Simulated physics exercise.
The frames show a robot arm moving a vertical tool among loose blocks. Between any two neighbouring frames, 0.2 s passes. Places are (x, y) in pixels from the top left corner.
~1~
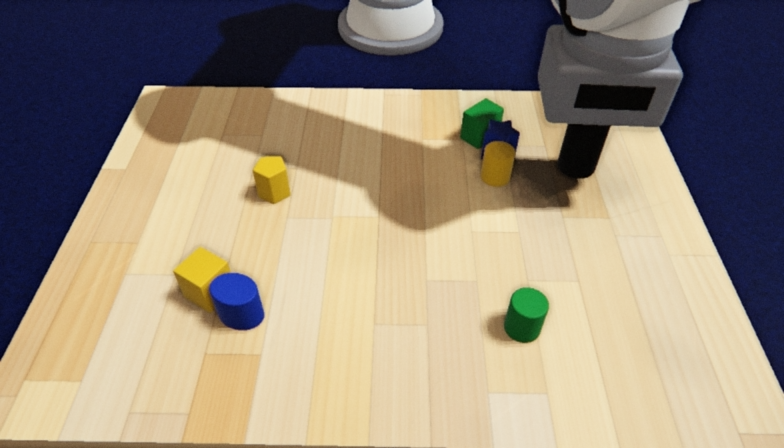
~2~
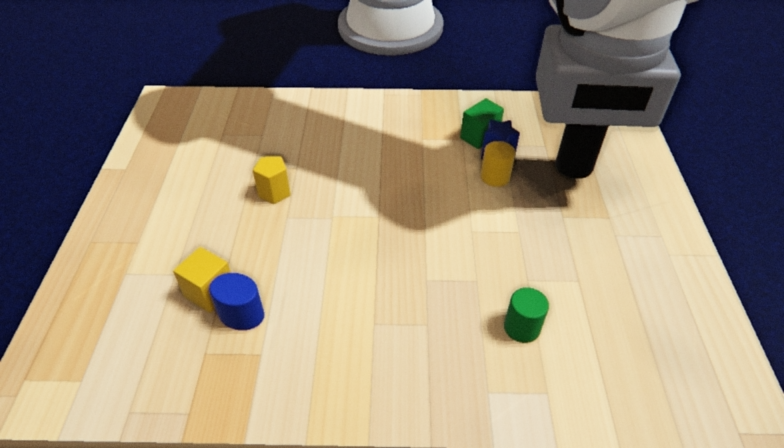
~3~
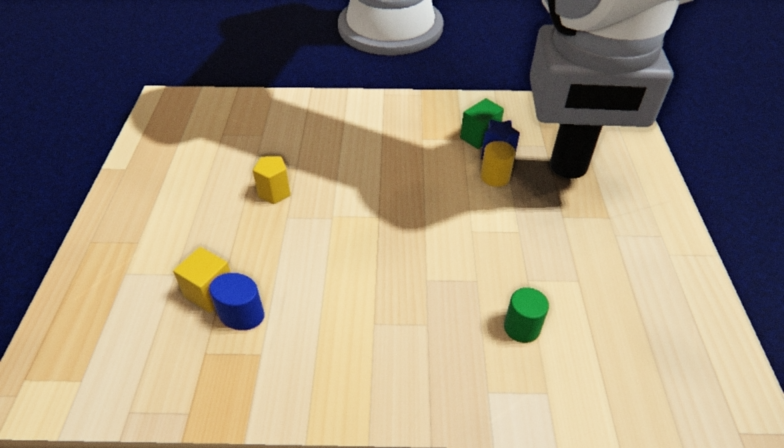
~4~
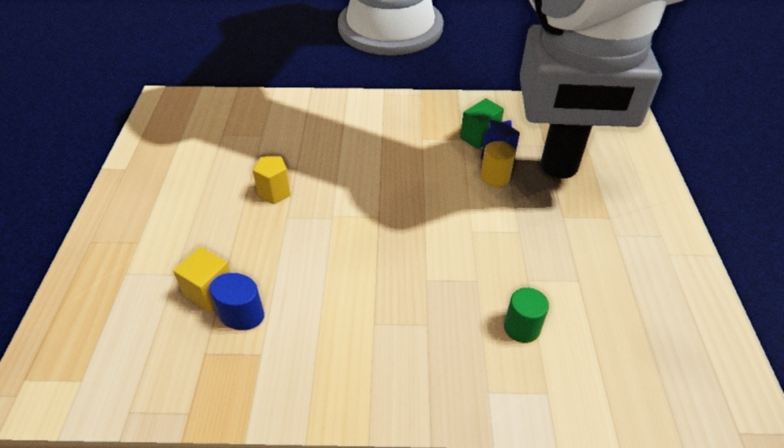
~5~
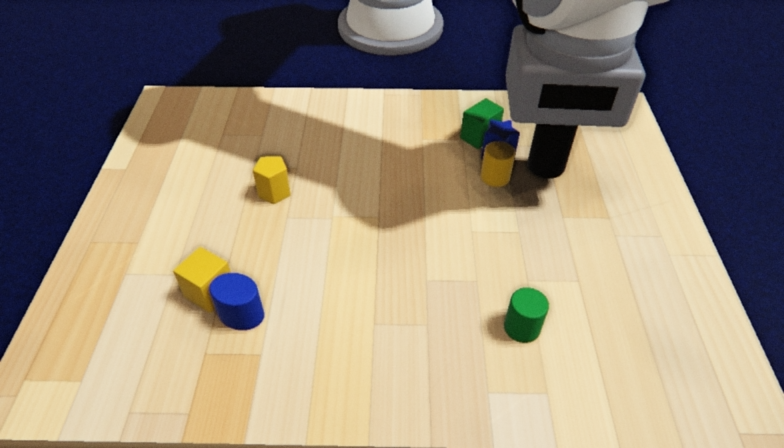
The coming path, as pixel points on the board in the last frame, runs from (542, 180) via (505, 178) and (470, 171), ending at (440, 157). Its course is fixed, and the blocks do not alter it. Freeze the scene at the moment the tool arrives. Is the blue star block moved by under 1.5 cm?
Final answer: No.
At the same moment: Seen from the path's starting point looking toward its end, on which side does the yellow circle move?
Slides left.
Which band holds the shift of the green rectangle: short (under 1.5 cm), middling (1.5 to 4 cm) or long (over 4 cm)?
The smallest band: Under 1.5 cm.
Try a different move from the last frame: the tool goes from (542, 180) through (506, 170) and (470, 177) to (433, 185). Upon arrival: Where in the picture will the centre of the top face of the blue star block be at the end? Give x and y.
I'd place it at (482, 127), taking the centre of its top.
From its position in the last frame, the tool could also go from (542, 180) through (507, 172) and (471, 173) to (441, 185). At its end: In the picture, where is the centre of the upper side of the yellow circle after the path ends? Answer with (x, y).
Its top middle will sit at (409, 162).
On the path given first. One third of the way, tool at (507, 166); yellow circle at (475, 148).
Two thirds of the way, tool at (471, 159); green rectangle at (484, 106); yellow circle at (439, 144); blue star block at (488, 127), turned 70° clockwise.
At the end, tool at (441, 144); green rectangle at (485, 105); yellow circle at (413, 140); blue star block at (484, 126), turned 95° clockwise.
